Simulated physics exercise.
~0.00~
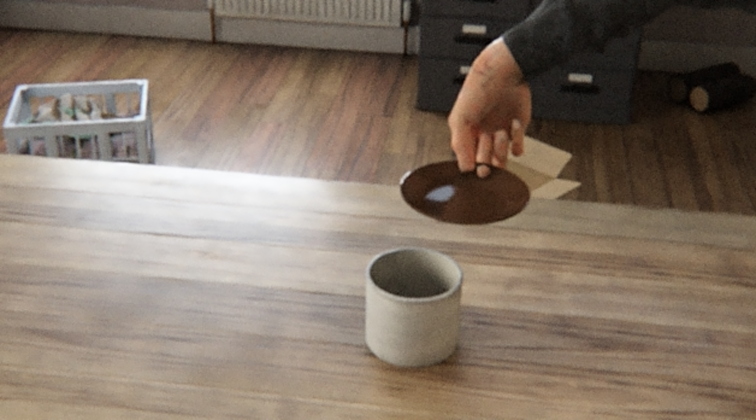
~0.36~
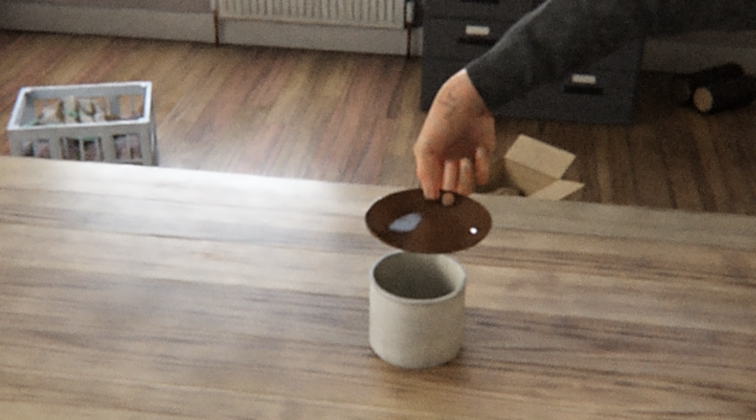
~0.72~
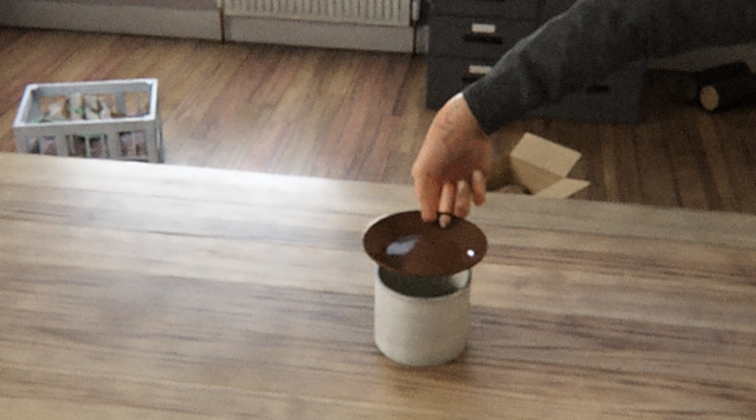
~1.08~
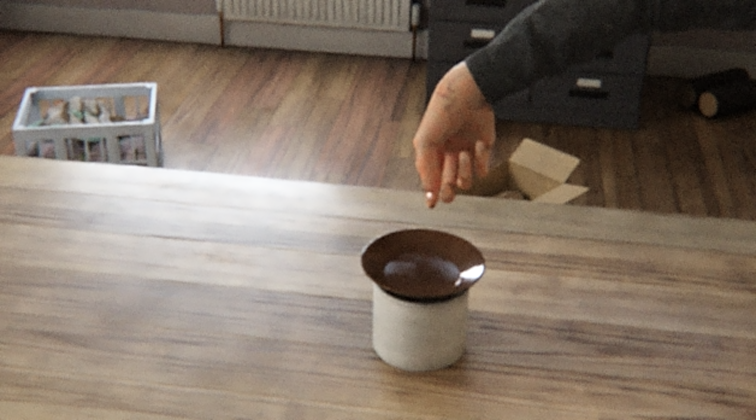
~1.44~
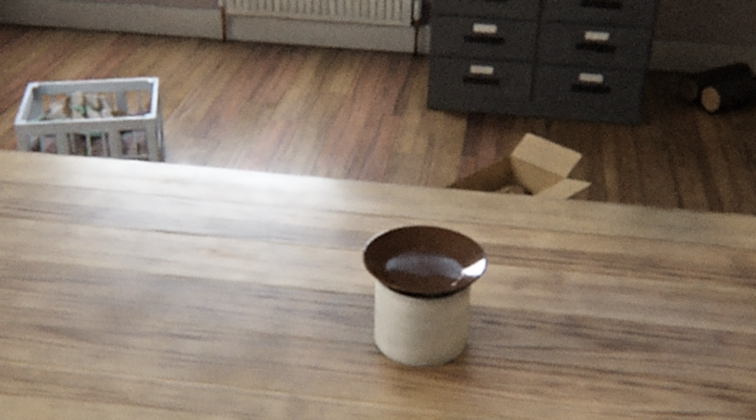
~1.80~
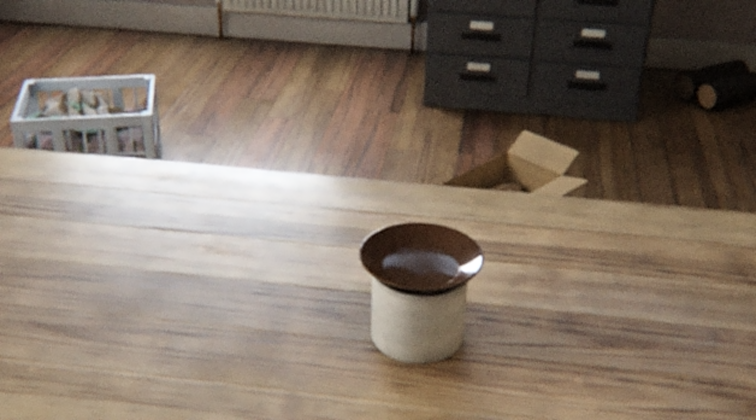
A brown saucer is lowered by a hand onto a pale cup and stays, covering it.
